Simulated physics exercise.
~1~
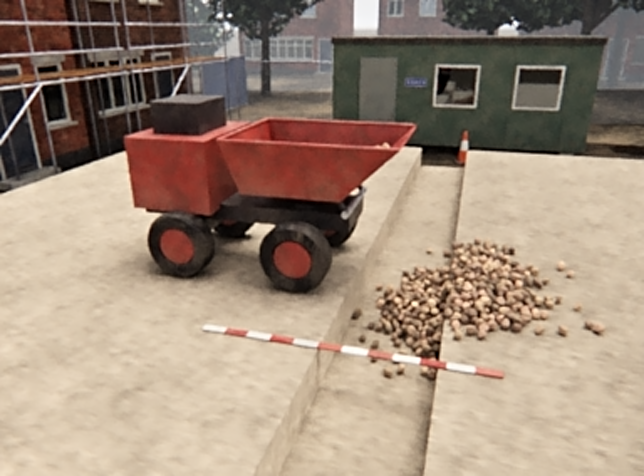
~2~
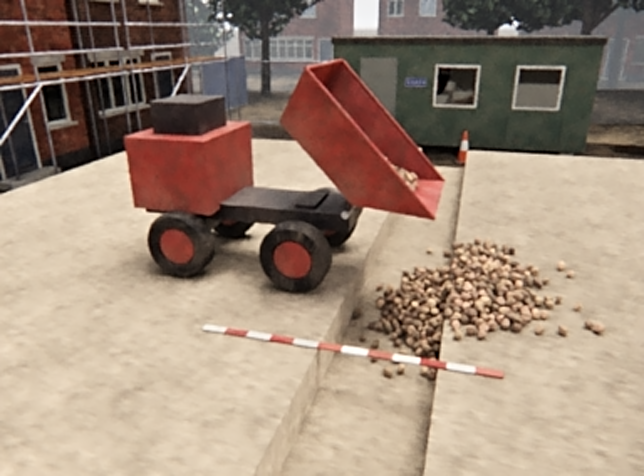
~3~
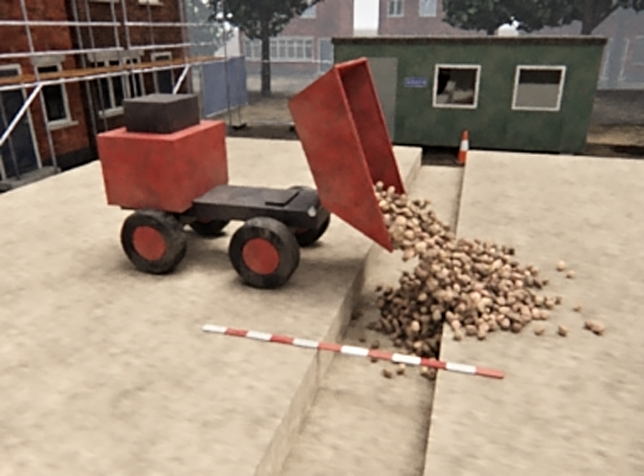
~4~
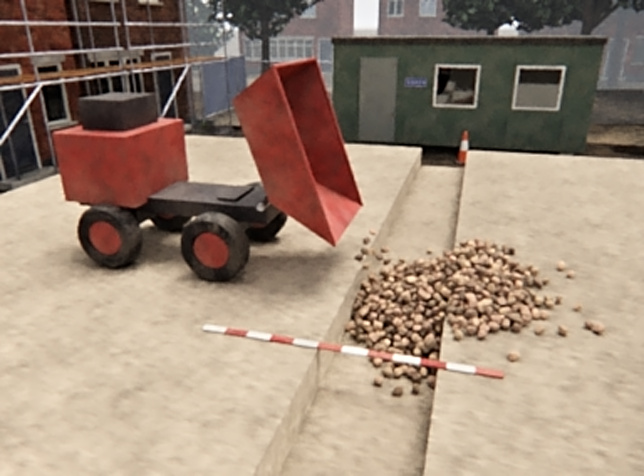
On a pale, dusty building site seen from the side and slightly above, a red dumper with black wheels stands at the left of a straight-sided trench. A heap of brown stones lies partly in the trench and spills over its right side, near a red and white striped pole, with a green cabin and scaffolded brick building behind. The dumper's red skip tips steeply forward towards the trench. Stones pour out onto the heap as the machine draws back to the left. It ends farther from the trench, its skip raised and empty, with more stones filling the trench beside the older heap.
